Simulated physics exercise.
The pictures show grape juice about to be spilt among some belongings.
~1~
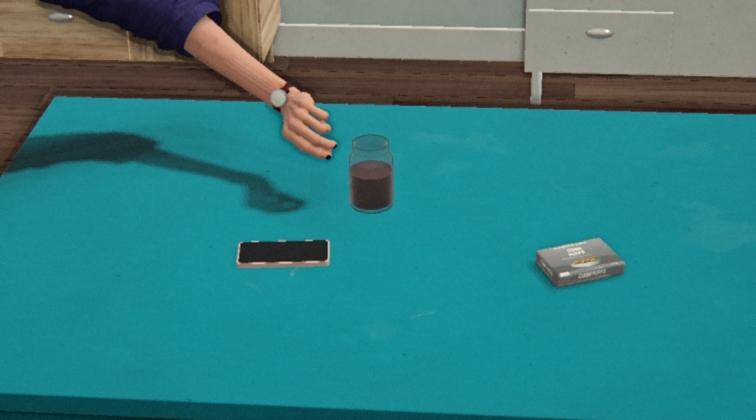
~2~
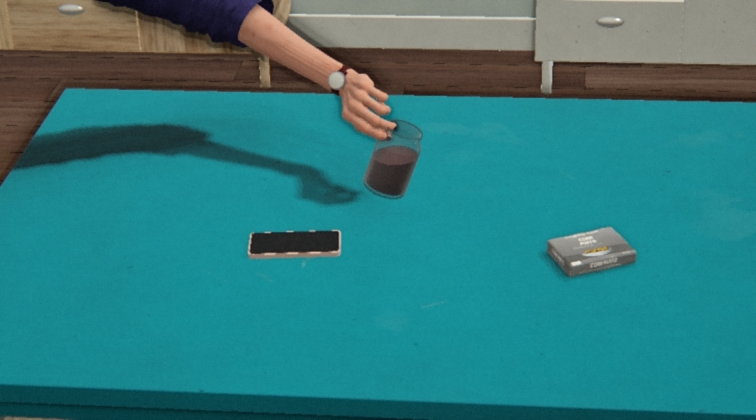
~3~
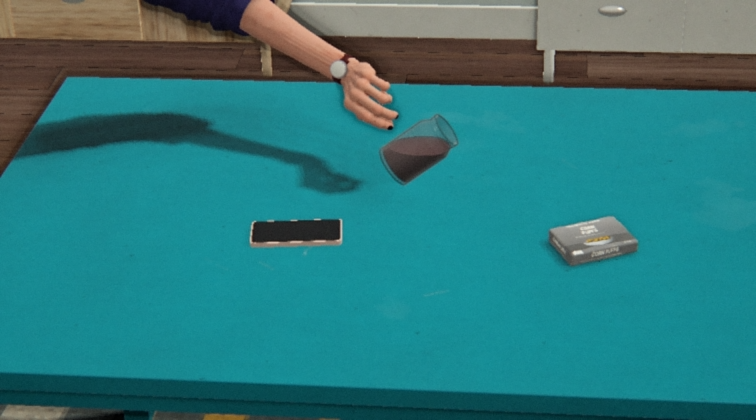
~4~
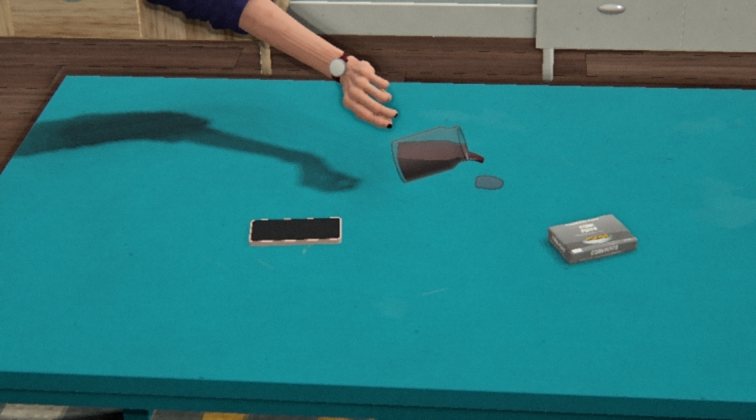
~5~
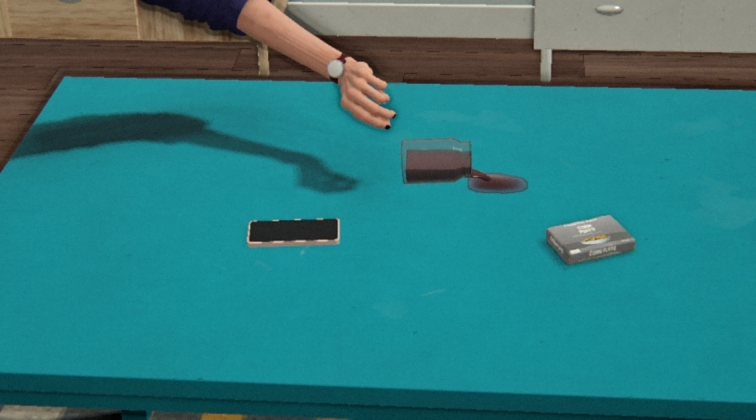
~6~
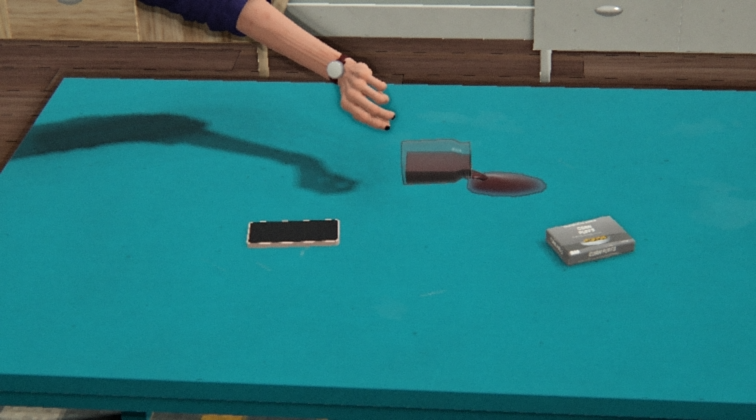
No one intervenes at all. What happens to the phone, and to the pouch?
For the phone the answer is that it avoids the spill; for the pouch, that it meets the spill.
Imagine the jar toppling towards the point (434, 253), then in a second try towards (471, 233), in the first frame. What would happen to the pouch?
Toward the first spot it gets touched, and toward the second it gets touched.
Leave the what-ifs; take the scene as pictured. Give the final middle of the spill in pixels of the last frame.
Centre at roughly (626, 183).
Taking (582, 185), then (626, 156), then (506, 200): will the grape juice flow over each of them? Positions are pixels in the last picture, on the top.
Point one is caught by it, point two is caught by it, point three is caught by it.
Next, the puddle covers about as much as a tray; the phone is clear of it; the pouch is in it.
After that, the puddle covers about as much as a big tray; the phone is clear of it; the pouch is in it.
Finally, the puddle covers about as much as a big tray; the phone is clear of it; the pouch is in it.
